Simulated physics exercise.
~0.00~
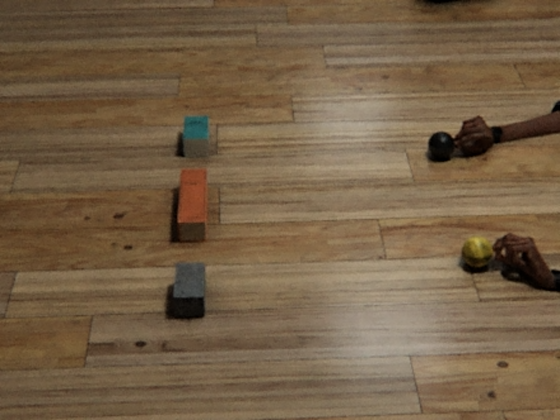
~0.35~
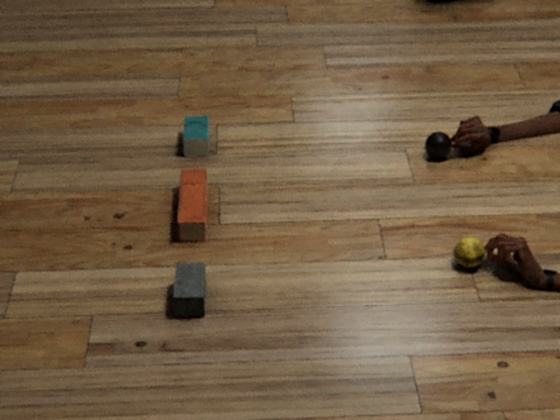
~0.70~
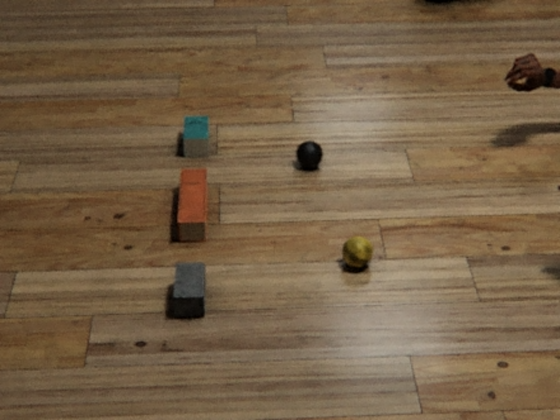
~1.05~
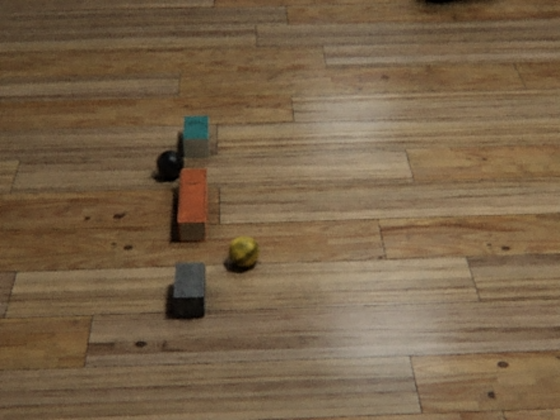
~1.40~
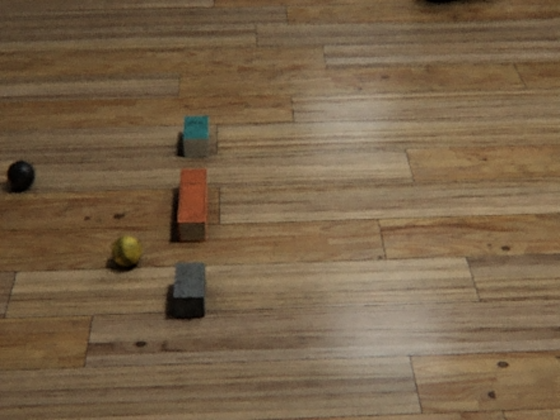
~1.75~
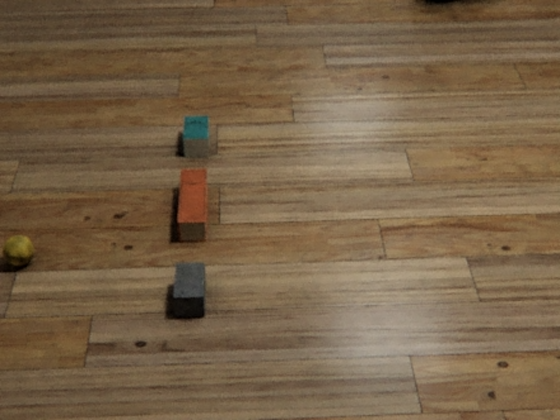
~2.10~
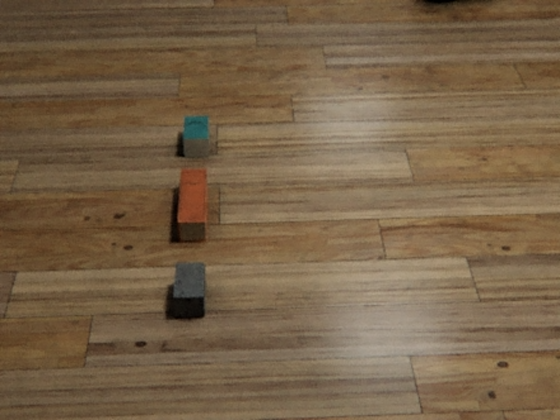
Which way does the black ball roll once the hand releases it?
The black ball rolls to the left, passing between the turquoise and orange blocks.
To begin with, two hands at the right hold a black ball and a yellow ball on a wooden floor, facing a row of three blocks, one turquoise, one orange and one grey. The hands let go and draw back as both balls roll left, the black one ahead. The black ball passes through the gap between the turquoise and orange blocks. The yellow ball follows, going between the orange and grey blocks. The black ball leaves the view at the left, then the yellow one does too, and the three blocks remain standing in place.
